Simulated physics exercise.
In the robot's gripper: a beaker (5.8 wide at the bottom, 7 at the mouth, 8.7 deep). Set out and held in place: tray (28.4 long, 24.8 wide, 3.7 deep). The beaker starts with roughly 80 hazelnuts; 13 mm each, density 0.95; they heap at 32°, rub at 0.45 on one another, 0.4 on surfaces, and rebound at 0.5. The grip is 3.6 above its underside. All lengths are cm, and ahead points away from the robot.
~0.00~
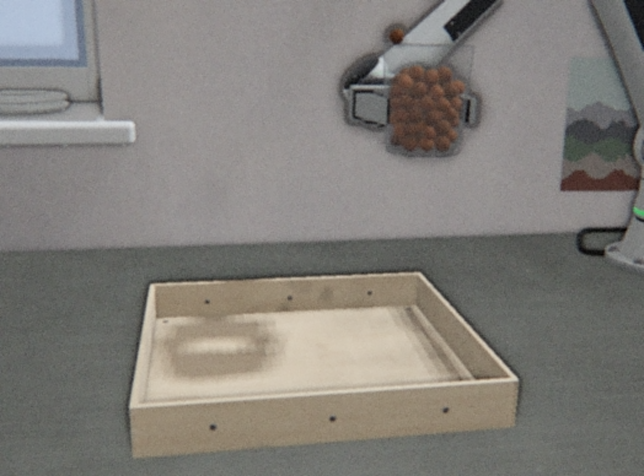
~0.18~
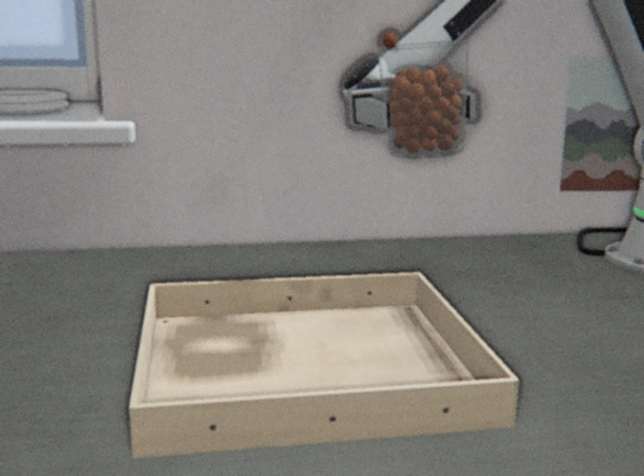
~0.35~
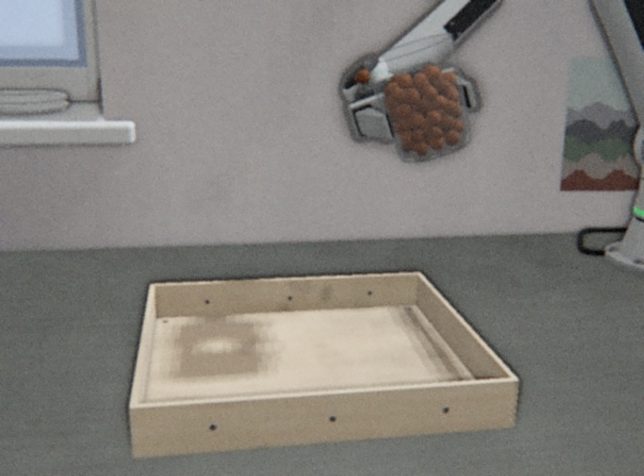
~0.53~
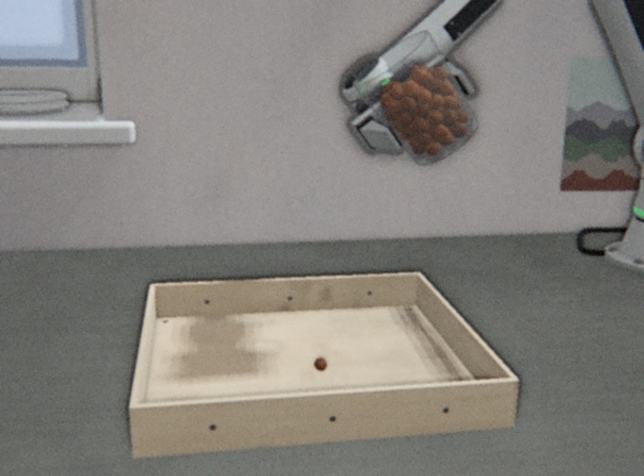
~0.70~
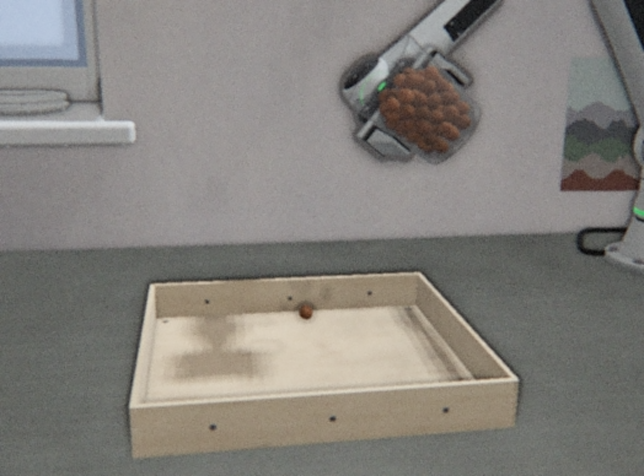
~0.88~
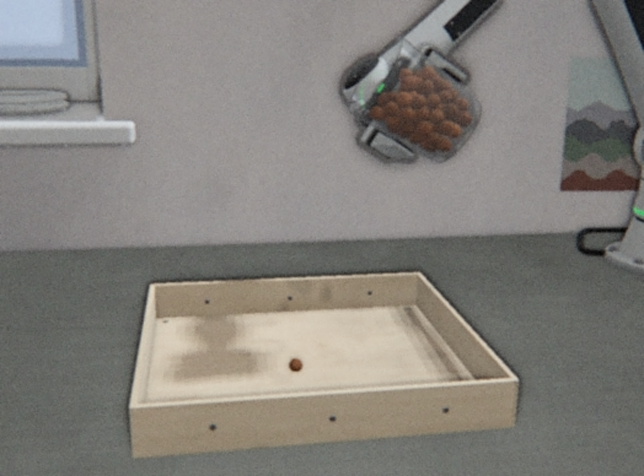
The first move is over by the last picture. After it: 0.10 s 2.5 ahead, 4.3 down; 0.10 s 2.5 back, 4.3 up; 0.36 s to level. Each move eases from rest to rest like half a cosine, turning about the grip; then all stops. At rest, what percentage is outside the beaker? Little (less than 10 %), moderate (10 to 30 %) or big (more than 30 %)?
Share outside the beaker: Little (less than 10 %).
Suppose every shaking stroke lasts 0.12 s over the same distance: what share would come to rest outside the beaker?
It would be near 0 per cent.
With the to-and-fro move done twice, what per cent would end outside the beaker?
Then about 10 per cent.
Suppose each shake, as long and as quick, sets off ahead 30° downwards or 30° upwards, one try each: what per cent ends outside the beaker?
Some 5 and 60 per cent.
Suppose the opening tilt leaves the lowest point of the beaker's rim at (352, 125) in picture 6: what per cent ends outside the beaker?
About 5 per cent.
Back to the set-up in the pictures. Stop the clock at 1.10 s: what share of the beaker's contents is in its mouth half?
About 40 per cent.
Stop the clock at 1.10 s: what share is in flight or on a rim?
Some 0 per cent.
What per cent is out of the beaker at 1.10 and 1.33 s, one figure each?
About 0, 0.
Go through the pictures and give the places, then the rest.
The beaker middle at (425, 101), level; upper third of the load around (425, 87), from x 395 to 455, top at y 35; 84 in the beaker, in the first frame.
The beaker middle at (425, 101), tilted 5° forward; upper third of the load around (426, 86), from x 390 to 455, top at y 40, in the second frame.
The beaker middle at (423, 102), tilted 20° forward; upper third of the load around (423, 88), from x 365 to 460, top at y 75; 83 in the beaker, 1 in flight or on a rim, in the third frame.
The beaker middle at (420, 103), tilted 37° forward; upper third of the load around (424, 90), from x 320 to 460, top at y 75; 83 in the beaker, 1 in the tray, in the fourth frame.
The beaker middle at (419, 104), tilted 52° forward; upper third of the load around (421, 91), from x 305 to 465, top at y 75; 83 in the beaker, 1 in the tray, in the fifth frame.
The beaker middle at (418, 105), tilted 57° forward; upper third of the load around (420, 93), from x 295 to 465, top at y 75; 83 in the beaker, 1 in the tray, in the sixth frame.
After 1.10 s, tilted 56° forward, highest piece 27 above the table; 83 in the beaker, 1 in the tray.
After 1.33 s, tilted 13° forward, highest piece 28 above the table; 82 in the beaker, 2 in the tray.
After 1.64 s, level, highest piece 28 above the table; 82 in the beaker, 2 in the tray.
After 2.69 s, level, highest piece 28 above the table; 82 in the beaker, 2 in the tray.
In the end, 82 in the beaker, 2 in the tray. That is 2 % outside the beaker.
